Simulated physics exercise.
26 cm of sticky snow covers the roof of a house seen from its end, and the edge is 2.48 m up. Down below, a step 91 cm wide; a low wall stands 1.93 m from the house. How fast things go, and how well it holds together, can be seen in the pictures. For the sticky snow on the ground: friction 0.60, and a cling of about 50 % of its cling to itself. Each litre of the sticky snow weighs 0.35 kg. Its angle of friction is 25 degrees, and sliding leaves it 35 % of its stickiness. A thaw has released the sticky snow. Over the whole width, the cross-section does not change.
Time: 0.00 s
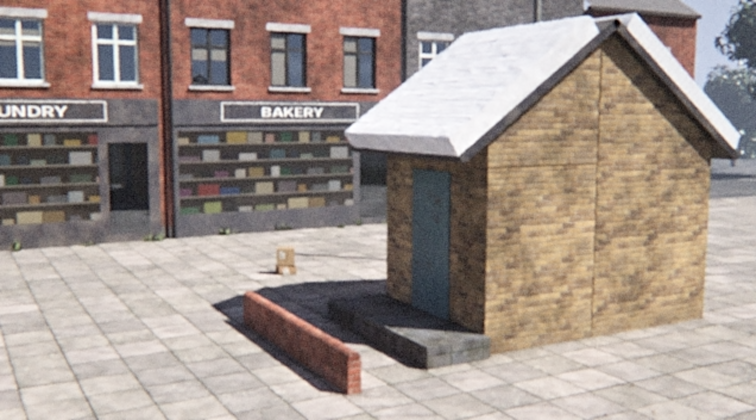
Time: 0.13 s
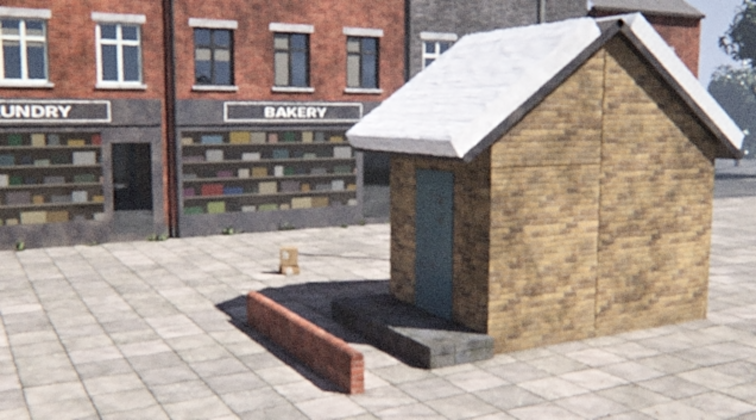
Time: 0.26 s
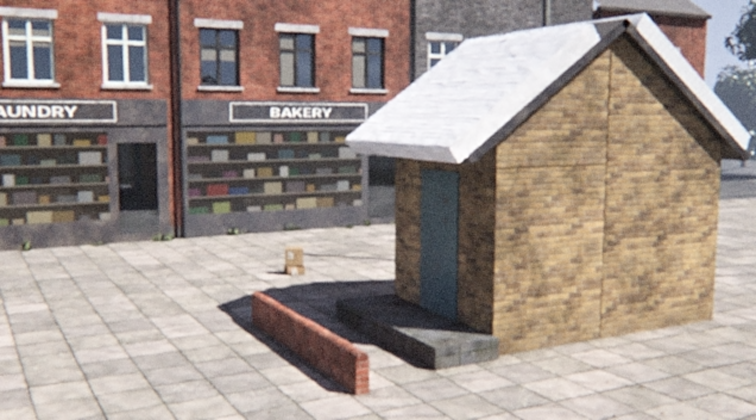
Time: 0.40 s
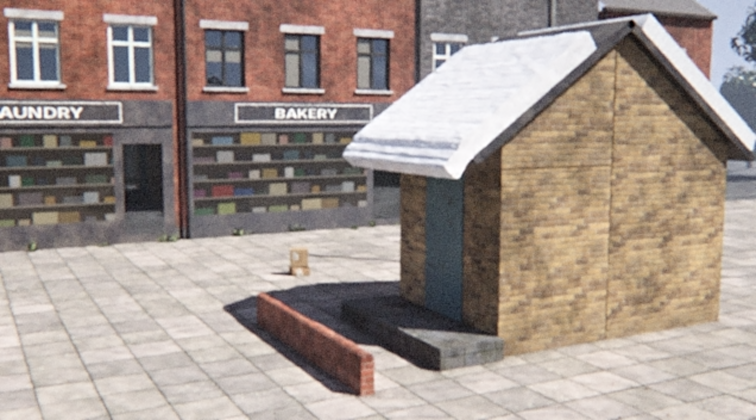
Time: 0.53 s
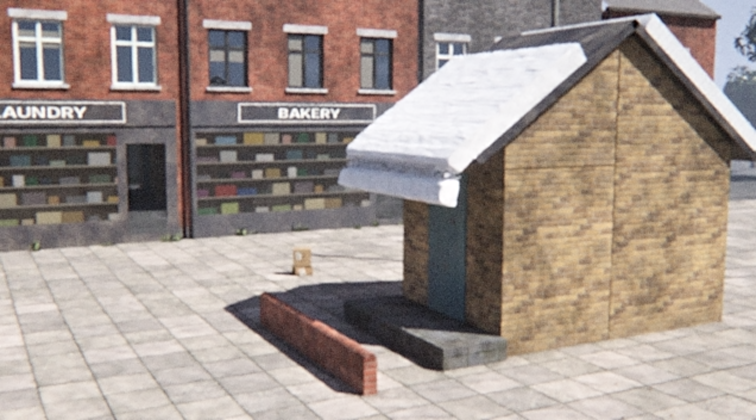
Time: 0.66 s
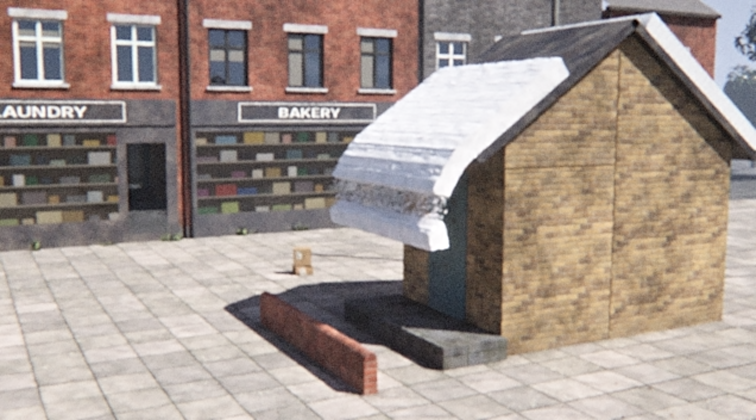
The footage shows a small brick building on a paved square opposite a bakery, where the white snow layer on its roof slides down the left slope, bending and cracking as it hangs over the eave before the blue door.
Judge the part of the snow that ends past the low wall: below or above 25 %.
That part lands beyond the 25 % mark.
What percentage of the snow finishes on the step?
1 %, approx.
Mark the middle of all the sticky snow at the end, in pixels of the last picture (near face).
Pretty much at (336, 378), I'd say.
After 1.09 s, 29 % is still on the roof and 0 % is past the low wall.
After 1.59 s, none is still on the roof and 39 % is past the low wall.
After 2.10 s, none is still on the roof and 39 % is past the low wall.
After 2.60 s, none is still on the roof and 39 % is past the low wall.
After 2.70 s, none is still on the roof and 39 % is past the low wall.
